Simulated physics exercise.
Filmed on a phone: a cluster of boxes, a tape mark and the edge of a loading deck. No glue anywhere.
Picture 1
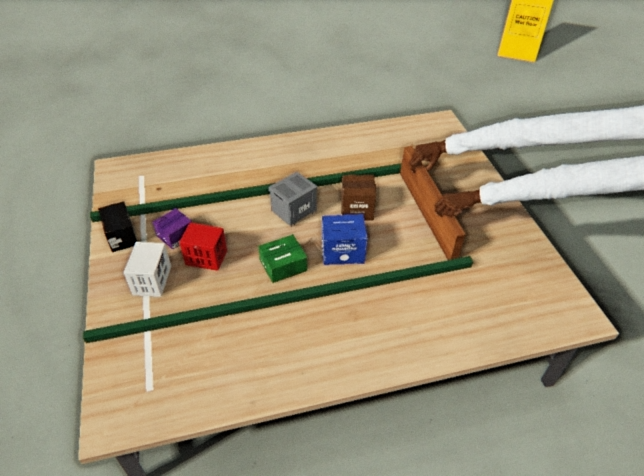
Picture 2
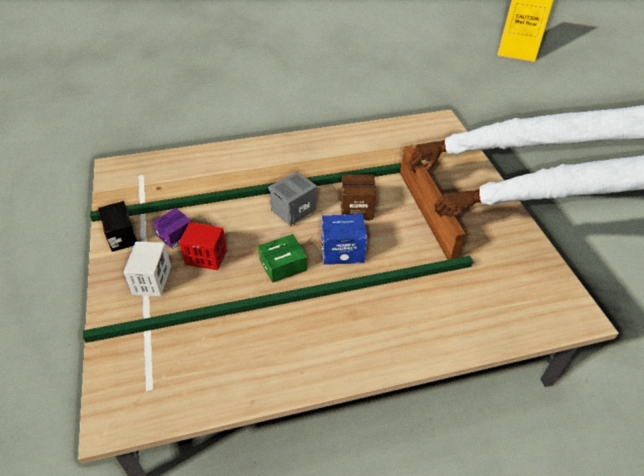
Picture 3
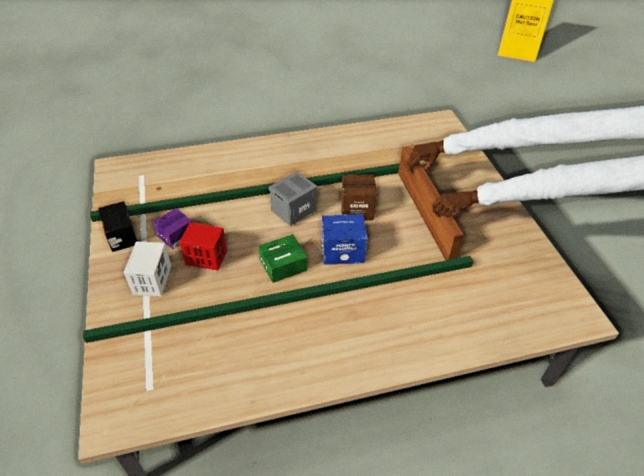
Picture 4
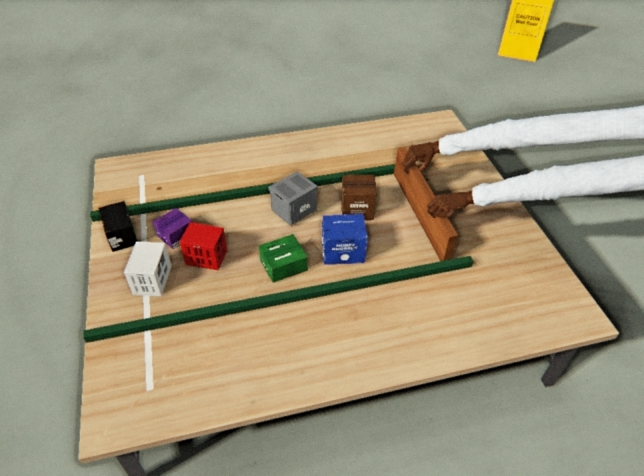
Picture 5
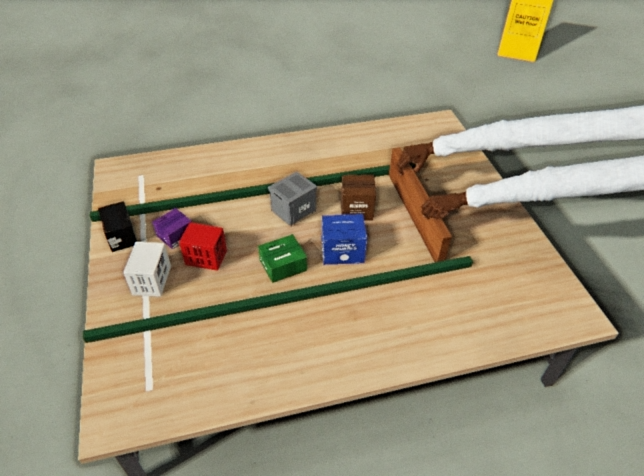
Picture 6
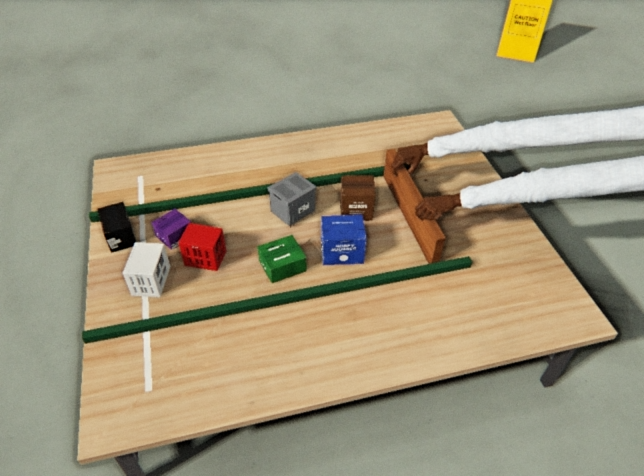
The clip shows two white-sleeved arms sliding a brown plank slightly left across a wooden table between two green rails, toward a cluster of colored boxes near a white tape line, while the boxes stay still.
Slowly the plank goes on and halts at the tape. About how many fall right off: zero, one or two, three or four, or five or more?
Here the number that fall off is three or four.
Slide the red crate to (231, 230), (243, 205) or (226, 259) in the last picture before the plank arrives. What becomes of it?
The red crate is kept; goes over; comes down.
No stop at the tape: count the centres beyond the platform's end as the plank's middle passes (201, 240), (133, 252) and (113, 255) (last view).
It would be 0, 5 and 5.
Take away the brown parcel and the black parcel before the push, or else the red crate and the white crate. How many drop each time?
First 2, then 2.
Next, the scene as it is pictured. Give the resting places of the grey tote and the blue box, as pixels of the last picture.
The grey tote stops around (123, 218); the blue box around (118, 283).
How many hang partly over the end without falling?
2 of them.
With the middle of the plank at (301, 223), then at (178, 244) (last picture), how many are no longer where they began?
At the one place 4, at the other 8.
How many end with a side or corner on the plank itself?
It touches 3.
Early on, none off yet; black parcel at rest near (117, 227); white crate at rest near (148, 270); purple box at rest near (173, 229).
A while later, none off yet; black parcel at rest near (117, 227); white crate at rest near (148, 270); purple box moving near (171, 228).
Further along, none off yet; black parcel travelled a little near (108, 228); white crate travelled about its own width near (97, 280); purple box travelled about its own width near (140, 228).
Finally, the number that fall off is three or four; lost, green parcel, white crate and black parcel.
